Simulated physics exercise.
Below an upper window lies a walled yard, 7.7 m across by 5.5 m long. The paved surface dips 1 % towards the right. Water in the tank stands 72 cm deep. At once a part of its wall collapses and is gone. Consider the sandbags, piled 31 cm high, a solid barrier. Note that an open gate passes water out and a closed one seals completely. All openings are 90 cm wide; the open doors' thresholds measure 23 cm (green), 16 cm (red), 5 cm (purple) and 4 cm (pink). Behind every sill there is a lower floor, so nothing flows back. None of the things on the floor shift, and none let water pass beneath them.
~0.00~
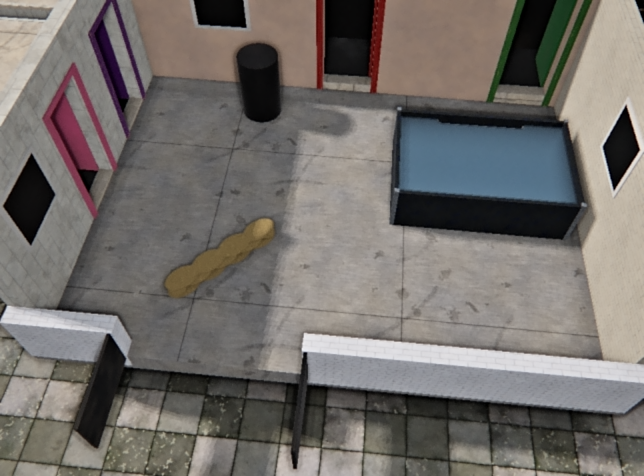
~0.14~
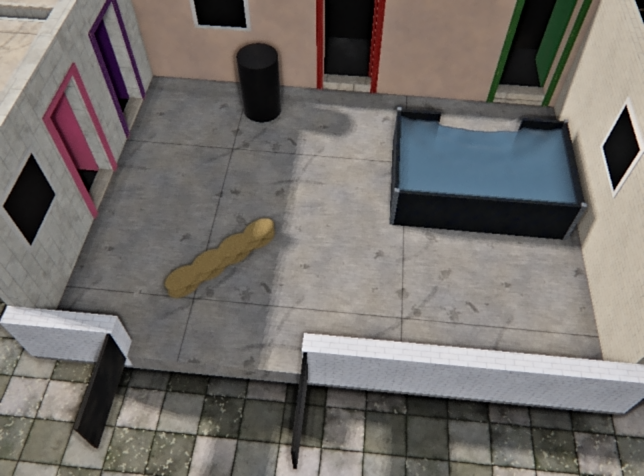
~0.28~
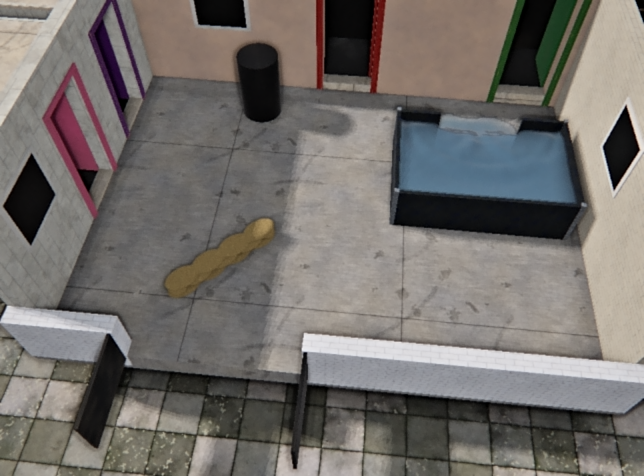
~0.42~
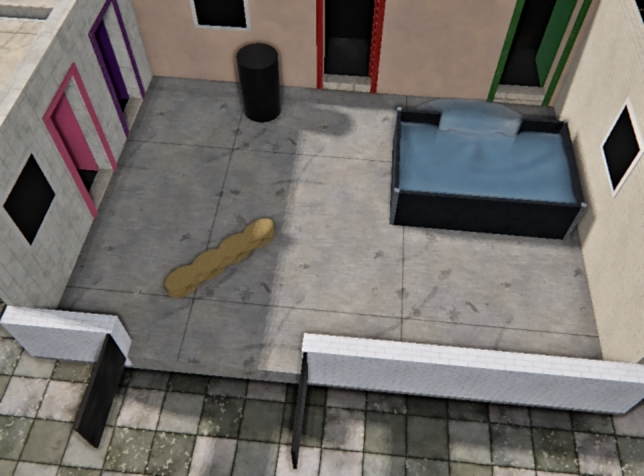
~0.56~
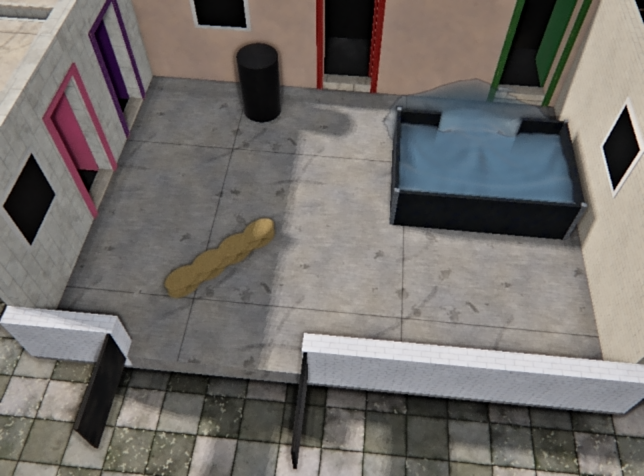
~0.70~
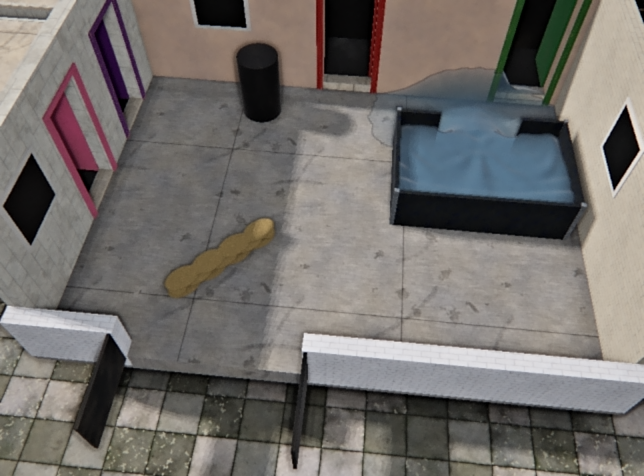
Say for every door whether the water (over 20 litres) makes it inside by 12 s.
In order: At the green door the limit will be broken, at the red door the limit will hold, at the purple door the limit will be broken, at the pink door the limit will be broken.
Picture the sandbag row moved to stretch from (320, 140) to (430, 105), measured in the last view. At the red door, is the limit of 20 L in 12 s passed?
Outcome - red: Pass.
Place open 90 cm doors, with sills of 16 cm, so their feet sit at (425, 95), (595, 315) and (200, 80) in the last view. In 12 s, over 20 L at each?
Taking them in order, the first gets enough, the second too little and the third too little.
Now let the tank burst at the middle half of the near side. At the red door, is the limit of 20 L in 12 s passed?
Then red does not exceed it.
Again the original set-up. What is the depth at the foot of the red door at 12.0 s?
About 5.5 cm deep.
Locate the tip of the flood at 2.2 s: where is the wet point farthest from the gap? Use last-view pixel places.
Around (199, 82).
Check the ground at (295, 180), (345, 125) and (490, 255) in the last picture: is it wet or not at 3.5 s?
Respectively: Got hit, got hit, was missed.
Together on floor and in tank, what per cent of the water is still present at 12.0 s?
Near 84 in a hundred is still there.
After 1.4 s water covers 15 % of the floor and is deepest (63 cm) near (551, 109); green door 38 cm at the sill, 29 L in, red door 12 cm at the sill, 0 L in, purple door not reached, pink door not reached.
After 2.2 s water covers 25 % of the floor and is deepest (48 cm) near (551, 109); green door 38 cm at the sill, 95 L in, red door 11 cm at the sill, 0 L in, purple door not reached, pink door not reached.
After 3.5 s water covers 60 % of the floor and is deepest (33 cm) near (551, 109); green door 28 cm at the sill, 140 L in, red door 11 cm at the sill, 0 L in, purple door 9 cm at the sill, 3 L in, pink door 6 cm at the sill, 0 L in.
After 7.0 s water covers 85 % of the floor and is deepest (21 cm) near (551, 109); green door 16 cm at the sill, 148 L in, red door 7 cm at the sill, 0 L in, purple door 8 cm at the sill, 30 L in, pink door 7 cm at the sill, 26 L in.
After 12.0 s water covers 95 % of the floor and is deepest (12 cm) near (548, 150); green door 11 cm at the sill, 148 L in, red door 6 cm at the sill, 0 L in, purple door 4 cm at the sill, 36 L in, pink door 7 cm at the sill, 65 L in.
